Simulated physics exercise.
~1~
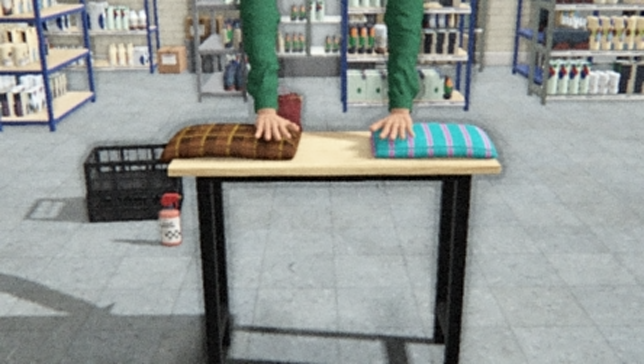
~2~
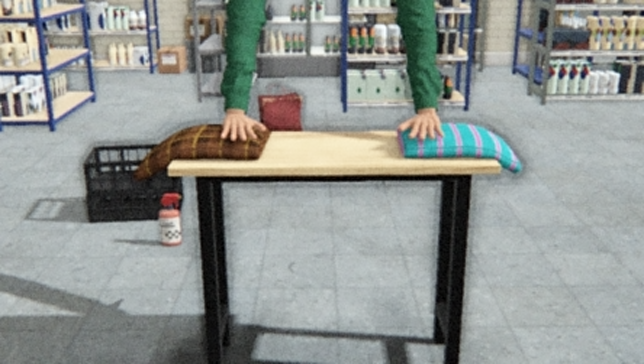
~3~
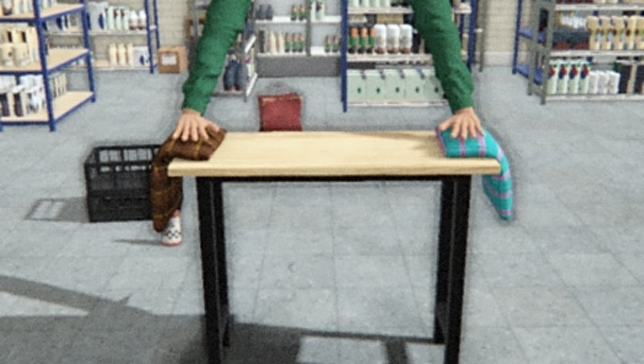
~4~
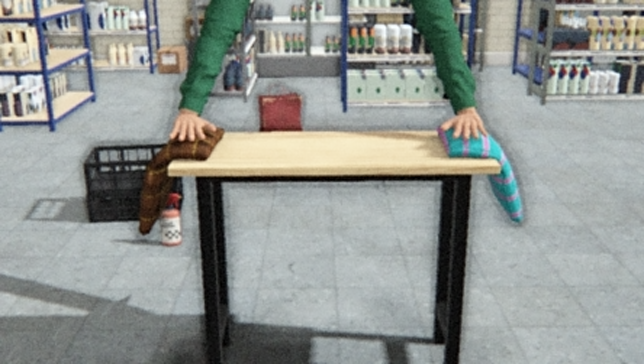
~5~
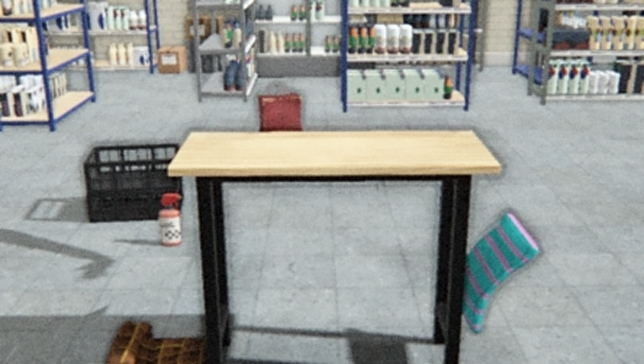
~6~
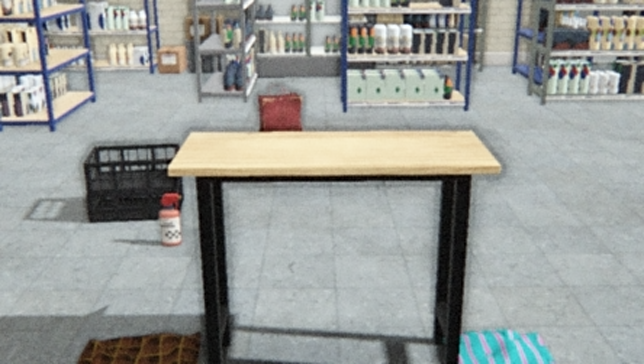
At first, two green-sleeved arms reach down to a light wooden table in a storeroom lined with shelves, one hand on a brown checked folded blanket and the other on a turquoise striped one. The hands spread apart, pushing the brown blanket left and the turquoise one right. Soon both blankets droop over opposite ends of the table, still under the hands. Then the arms are gone, and the brown blanket is down on the floor while the turquoise one is still dropping. Finally, both lie on the floor beside the bare table.
